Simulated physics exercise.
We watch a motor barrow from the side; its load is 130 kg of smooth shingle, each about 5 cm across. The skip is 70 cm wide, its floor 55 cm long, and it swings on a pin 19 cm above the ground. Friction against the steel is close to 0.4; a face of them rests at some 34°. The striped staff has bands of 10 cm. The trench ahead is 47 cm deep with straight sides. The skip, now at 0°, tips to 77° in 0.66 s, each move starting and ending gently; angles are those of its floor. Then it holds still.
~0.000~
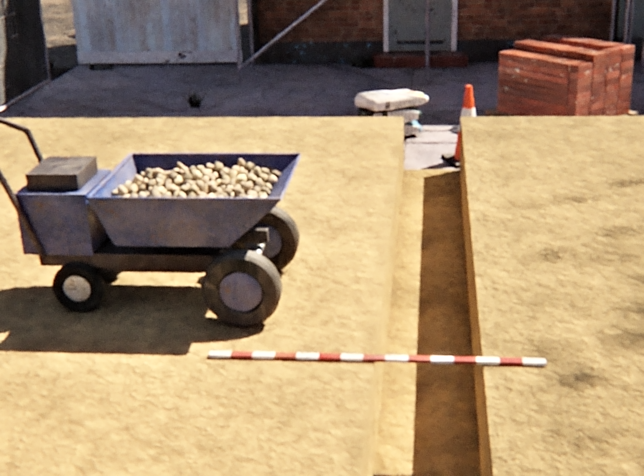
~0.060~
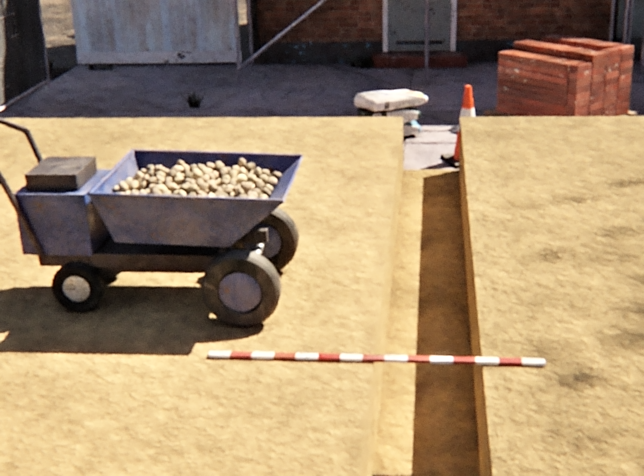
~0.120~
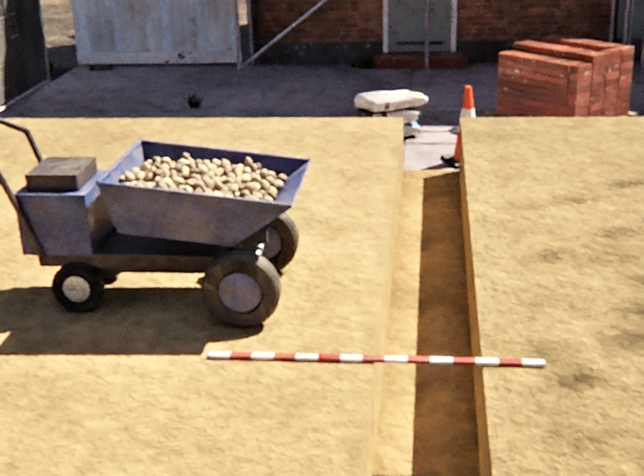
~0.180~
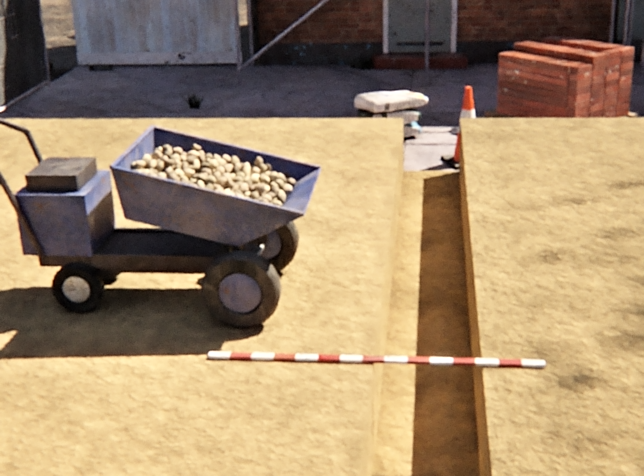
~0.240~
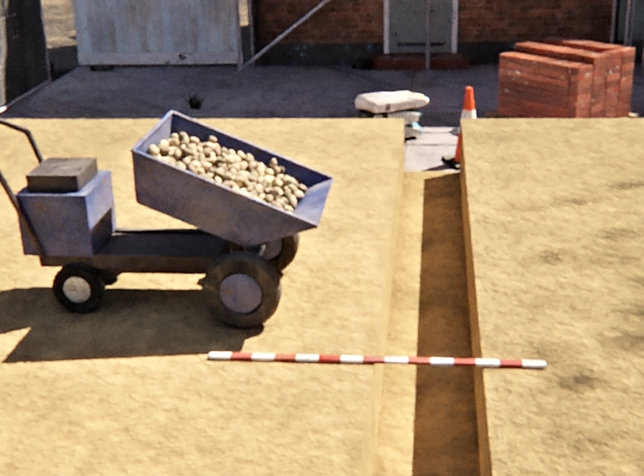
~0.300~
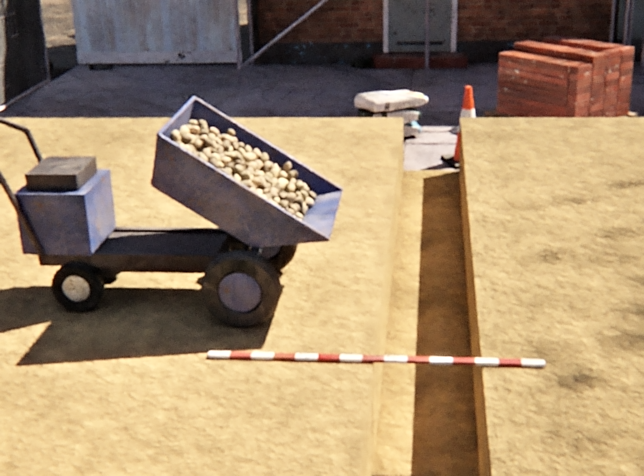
The blue skip of a motor barrow tilts steadily toward the right, carrying its pale stones.
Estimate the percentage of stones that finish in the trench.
About 85 per cent.
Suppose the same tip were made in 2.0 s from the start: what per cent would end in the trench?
In that case some 85 per cent.
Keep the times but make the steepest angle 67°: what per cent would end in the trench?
Then about 100 per cent.
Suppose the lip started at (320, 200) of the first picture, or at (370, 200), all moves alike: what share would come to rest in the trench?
About 100 and 60 per cent.
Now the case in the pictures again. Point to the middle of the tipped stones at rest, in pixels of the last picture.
Near (435, 374).
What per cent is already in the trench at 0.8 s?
About 35 per cent by then.
After 0.5 s the floor is at 66°; 100 % in the skip; the foremost stones are at (345, 264).
After 0.8 s the floor is at 77°; 56 % in the skip, 11 % short of the trench, 33 % in the trench; the foremost stones are at (443, 340).
After 1.1 s the floor is at 77°; 6 % in the skip, 11 % short of the trench, 82 % in the trench; the foremost stones are at (469, 348).
After 3.1 s the floor is at 77°; 3 % in the skip, 12 % short of the trench, 85 % in the trench; the foremost stones are at (470, 359).
